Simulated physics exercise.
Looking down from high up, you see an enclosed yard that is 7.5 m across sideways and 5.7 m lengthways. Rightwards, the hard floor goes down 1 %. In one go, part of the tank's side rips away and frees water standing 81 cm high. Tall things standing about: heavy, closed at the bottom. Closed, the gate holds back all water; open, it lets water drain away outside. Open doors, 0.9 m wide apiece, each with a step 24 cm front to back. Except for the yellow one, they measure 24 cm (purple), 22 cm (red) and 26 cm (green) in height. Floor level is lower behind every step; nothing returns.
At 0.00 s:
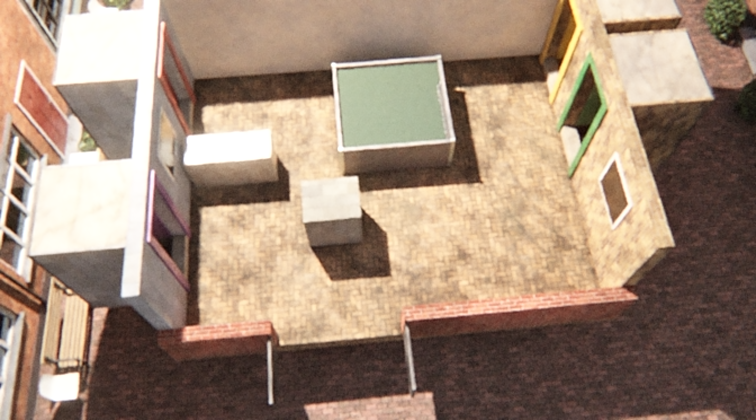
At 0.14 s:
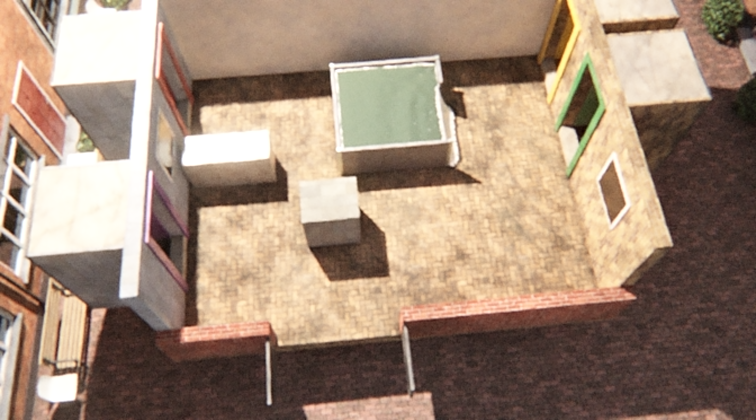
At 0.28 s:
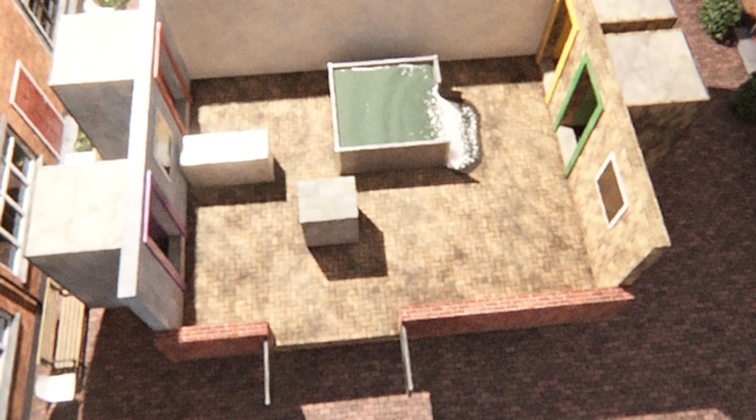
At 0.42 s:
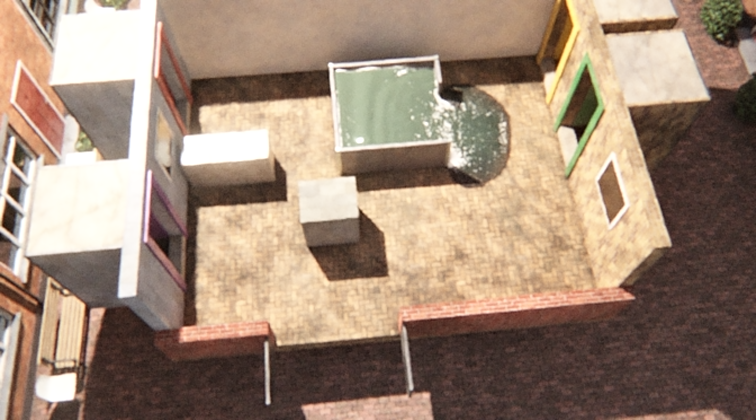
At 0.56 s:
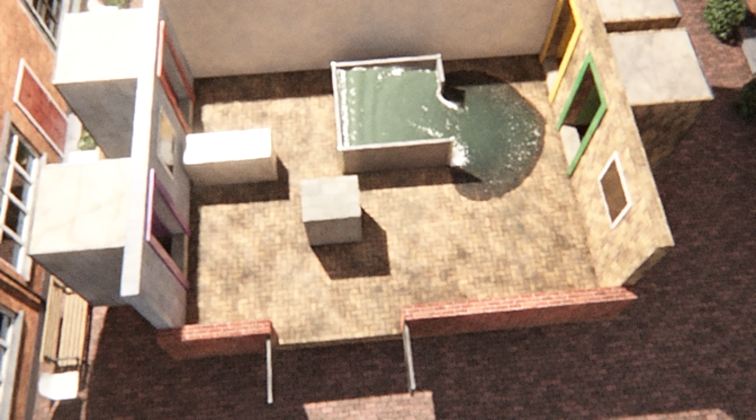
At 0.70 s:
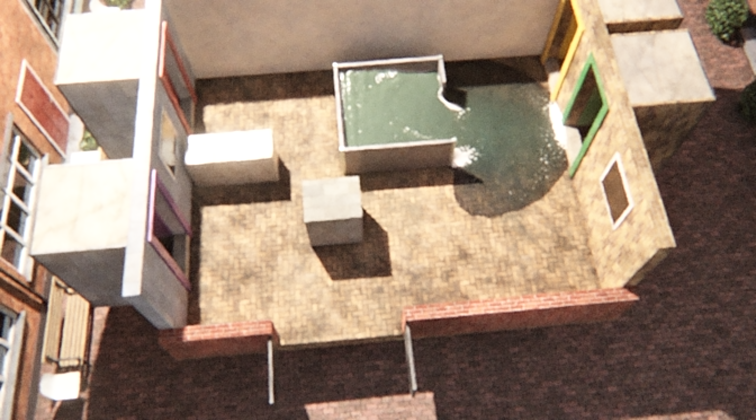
Green water bursts through the right side of a pale-walled tank at the back of a walled, tan-paved yard, seen from high above by a nearly still camera. White and grey blocks stand left of the tank, with red and purple openings on the left, yellow and green on the right, and low brick walls in front. Foaming at first, the water spreads rightward across the paving in a widening, rounded dark-green pool, while ripples cross the tank.
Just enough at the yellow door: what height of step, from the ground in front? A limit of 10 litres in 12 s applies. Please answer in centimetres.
Some 33 cm.
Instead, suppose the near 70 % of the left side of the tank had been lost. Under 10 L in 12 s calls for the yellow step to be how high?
About 14.5 cm.
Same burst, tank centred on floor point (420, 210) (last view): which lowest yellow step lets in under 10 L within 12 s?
New minimum height: Approx. 20 cm.
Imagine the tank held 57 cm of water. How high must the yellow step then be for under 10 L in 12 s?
Then roughly 23 cm.
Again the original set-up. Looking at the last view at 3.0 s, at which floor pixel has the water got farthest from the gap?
Pixel close to (600, 303).
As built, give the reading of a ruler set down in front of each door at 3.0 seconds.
Lab note, depth in cm: Purple 0; yellow 29; red 0; green 28.
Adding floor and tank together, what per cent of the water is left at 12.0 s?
Around 88 percent is still there.
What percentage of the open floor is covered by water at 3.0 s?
About 35 per cent.
After 1.4 s water covers 25 % of the floor, deepest (46 cm) near (555, 128); 30 cm at the yellow door, 5 litres in over its 21 cm step.
After 3.0 s water covers 35 % of the floor, deepest (38 cm) near (597, 294); 29 cm at the yellow door, 72 litres in over its 21 cm step.
After 12.0 s water covers 100 % of the floor, deepest (10 cm) near (590, 304); 8 cm at the yellow door, 88 litres in over its 21 cm step.
At the yellow door as built, the water arrived by 0.8 s and peaked near 37 cm at 2.0 s.
With a step of 28.5 cm, 26 litres would have come in within the 12 s; with 38.5 cm, 2 litres. So under 10 litres takes about 33 cm.
